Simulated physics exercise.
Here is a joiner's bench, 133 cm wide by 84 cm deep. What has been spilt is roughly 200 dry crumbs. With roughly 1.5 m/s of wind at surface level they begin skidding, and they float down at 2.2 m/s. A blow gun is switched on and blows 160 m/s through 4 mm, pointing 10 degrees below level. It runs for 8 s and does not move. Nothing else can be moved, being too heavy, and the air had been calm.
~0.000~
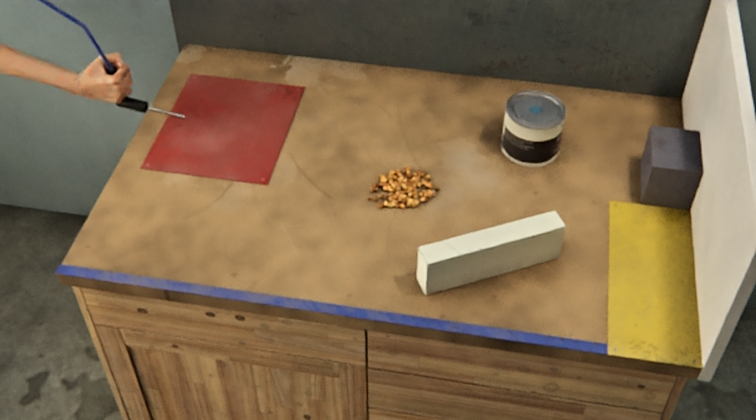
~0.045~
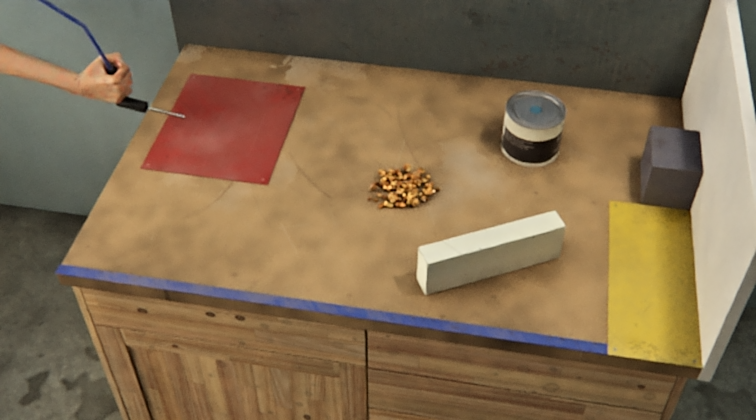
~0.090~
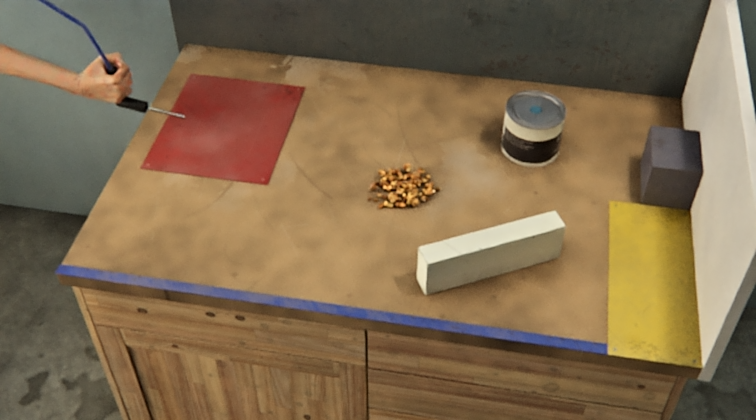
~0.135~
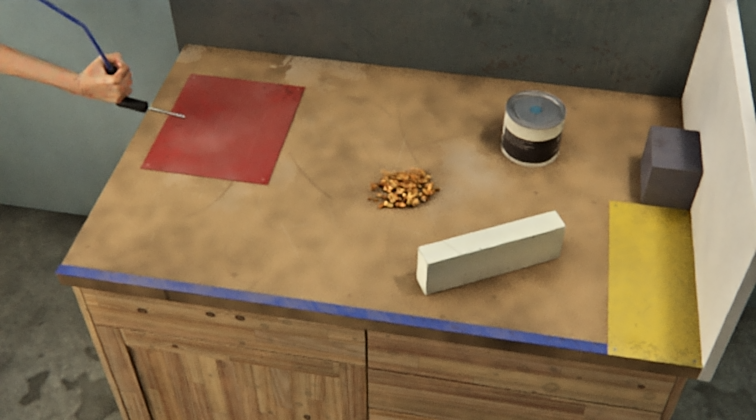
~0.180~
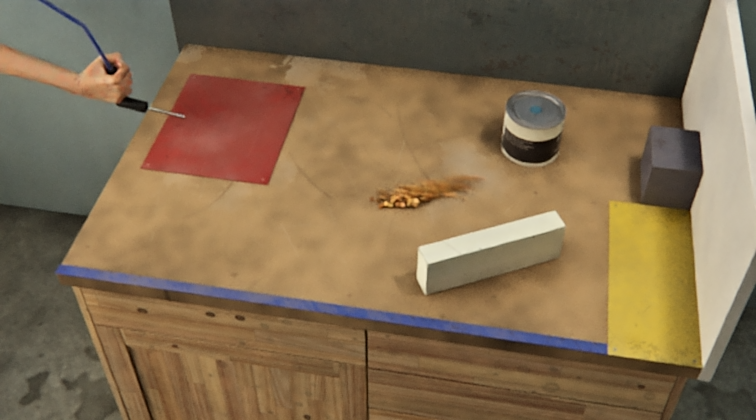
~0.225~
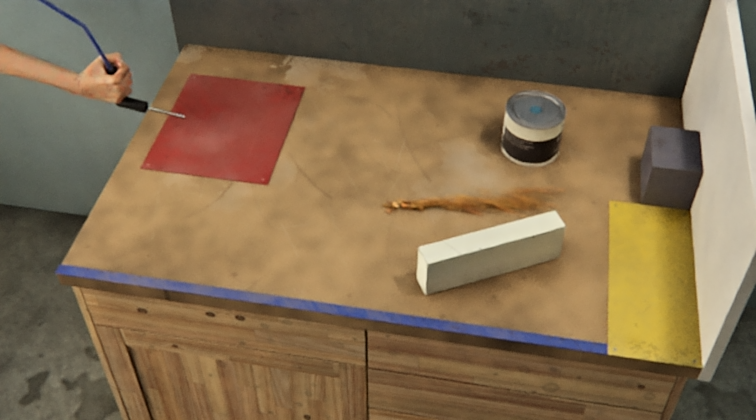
In the video, a hand holds a blow gun over a red sheet on a bench while a small heap of golden-brown crumbs lies still, then the crumbs skid rightward in a streak between a tin and a pale plank.
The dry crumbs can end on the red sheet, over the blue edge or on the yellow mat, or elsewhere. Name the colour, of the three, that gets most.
The biggest group is at the blue one.
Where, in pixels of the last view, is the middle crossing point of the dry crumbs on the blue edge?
I'd point to somewhere near (592, 353).
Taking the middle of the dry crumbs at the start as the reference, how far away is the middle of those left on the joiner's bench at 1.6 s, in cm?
It works out to close to 65 cm.
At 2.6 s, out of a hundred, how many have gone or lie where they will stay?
Estimated share: Close to 80 per cent.
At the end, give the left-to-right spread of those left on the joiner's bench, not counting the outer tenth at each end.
Looks like some 40 cm to me.
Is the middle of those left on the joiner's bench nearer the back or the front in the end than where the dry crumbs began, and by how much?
Forward, some 5 cm.
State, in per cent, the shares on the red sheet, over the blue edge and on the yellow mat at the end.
I'd estimate around 0 per cent at red, 80 per cent at blue and 15 per cent at yellow.
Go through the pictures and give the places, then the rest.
The middle of the dry crumbs is near (404, 186), none has stirred yet and the mouth of the blow gun is at (185, 117), in the first picture.
The middle of the dry crumbs is near (406, 187), none has stirred yet, the blue edge is centred on (364, 319), the red sheet is centred on (227, 126) and the yellow mat is centred on (652, 278), in the second picture.
The middle of the dry crumbs is near (406, 187), none has stirred yet, the top of a plank is at (493, 236) and the top of a tin is at (536, 109), in the third picture.
The middle of the dry crumbs is near (406, 187) and about 1 % have left their places, in the fourth picture.
The middle of the dry crumbs is near (424, 195), the farthest in sight from the blow gun is at (476, 178) and about 60 % have left their places, in the fifth picture.
The middle of the dry crumbs is near (477, 205), the farthest in sight from the blow gun is at (555, 189) and about 90 % have left their places, in the sixth picture.
After 1.6 s the count stands so, 72 % are over the blue edge, 0 % on the red sheet and 22 % on the yellow mat; the middle of those still in play is near (688, 240).
After 2.6 s the count stands so, 74 % are over the blue edge, 0 % on the red sheet and 19 % on the yellow mat; the middle of those still in play is near (688, 240).
After 4.4 s the count stands so, 76 % are over the blue edge, 0 % on the red sheet and 18 % on the yellow mat; the middle of those still in play is near (688, 240).
After 8.0 s, at the end, 78 % are over the blue edge, 0 % on the red sheet and 16 % on the yellow mat; the middle of those still in play is near (688, 240).
